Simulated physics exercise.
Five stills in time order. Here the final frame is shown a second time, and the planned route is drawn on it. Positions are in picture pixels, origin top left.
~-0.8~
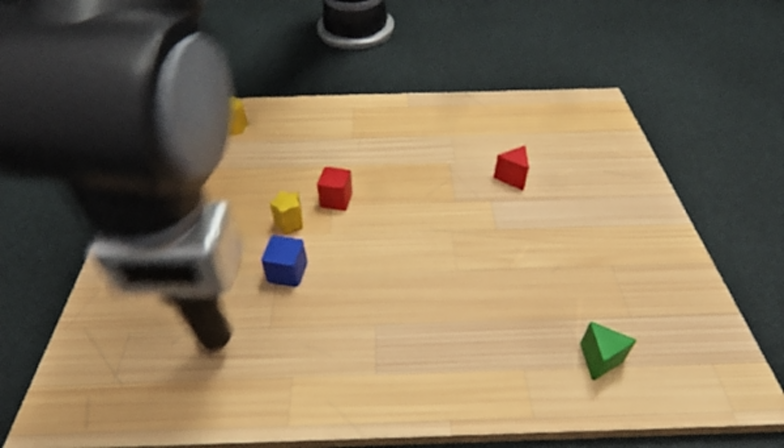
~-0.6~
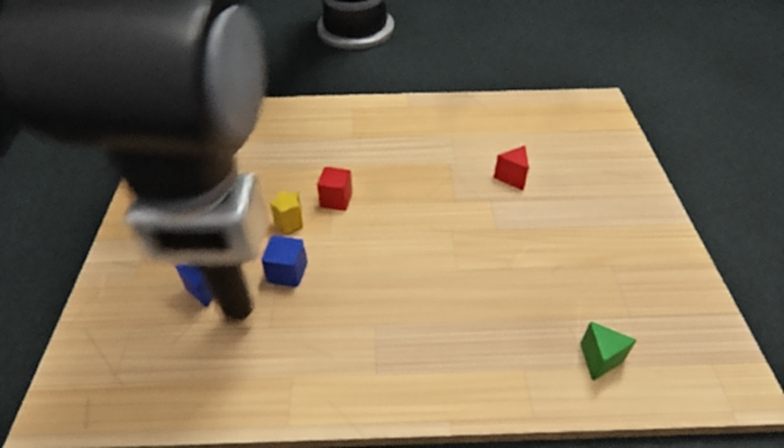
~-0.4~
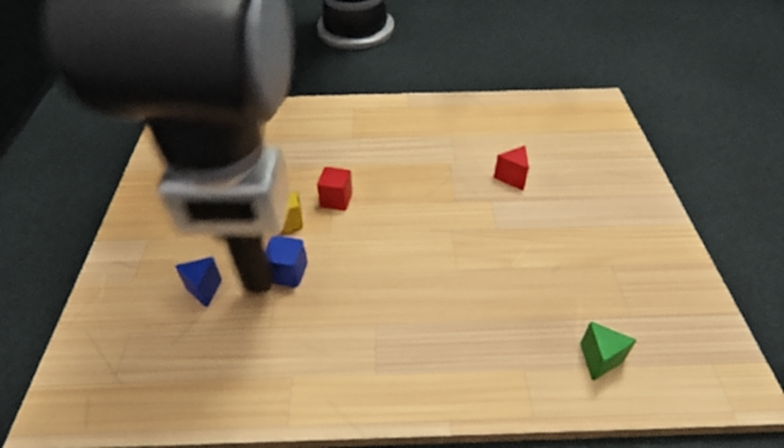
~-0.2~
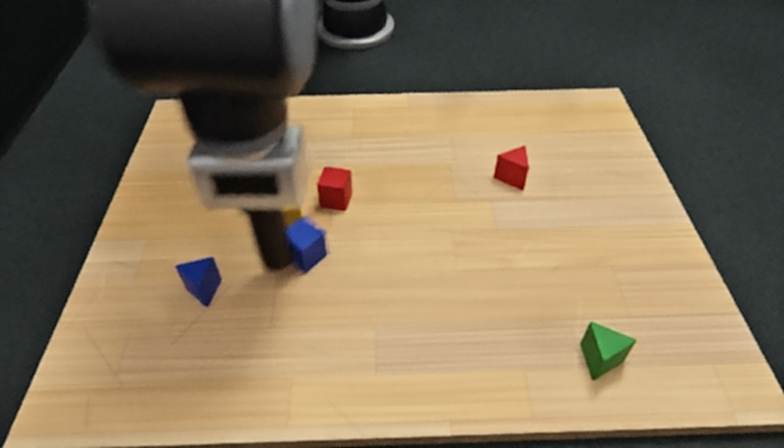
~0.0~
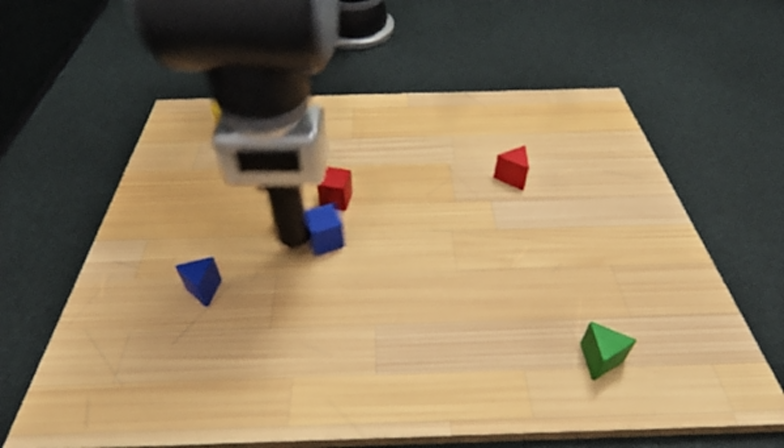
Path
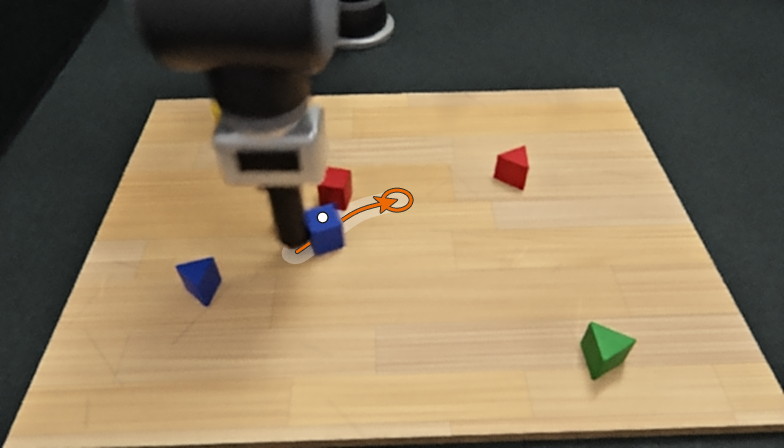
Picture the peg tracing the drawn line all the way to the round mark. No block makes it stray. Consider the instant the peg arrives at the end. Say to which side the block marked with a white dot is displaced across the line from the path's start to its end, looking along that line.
Out to the right.
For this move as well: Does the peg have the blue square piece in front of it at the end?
Answer: Yes.
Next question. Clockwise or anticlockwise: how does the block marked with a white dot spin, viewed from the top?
It rotates clockwise.
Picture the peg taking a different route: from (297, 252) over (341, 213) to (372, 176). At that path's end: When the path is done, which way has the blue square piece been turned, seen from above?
In a top view, it turns clockwise.
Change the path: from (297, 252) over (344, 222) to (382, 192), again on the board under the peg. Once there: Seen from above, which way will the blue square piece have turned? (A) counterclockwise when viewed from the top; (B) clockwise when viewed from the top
B - clockwise when viewed from the top.
The drawn path runs from (297, 252) through (344, 219) to (397, 200); the dot is on the blue square piece.
What follows on the original path. One third of the way, peg (328, 215); blue square piece (358, 198), turned 15° clockwise.
Two thirds of the way, peg (360, 195); blue square piece (391, 184), turned 30° clockwise; red square piece (339, 172), turned 40° anticlockwise.
At the end, peg (397, 185); yellow star block not moved; blue square piece (428, 175), turned 35° clockwise; red square piece (339, 172), turned 40° anticlockwise.
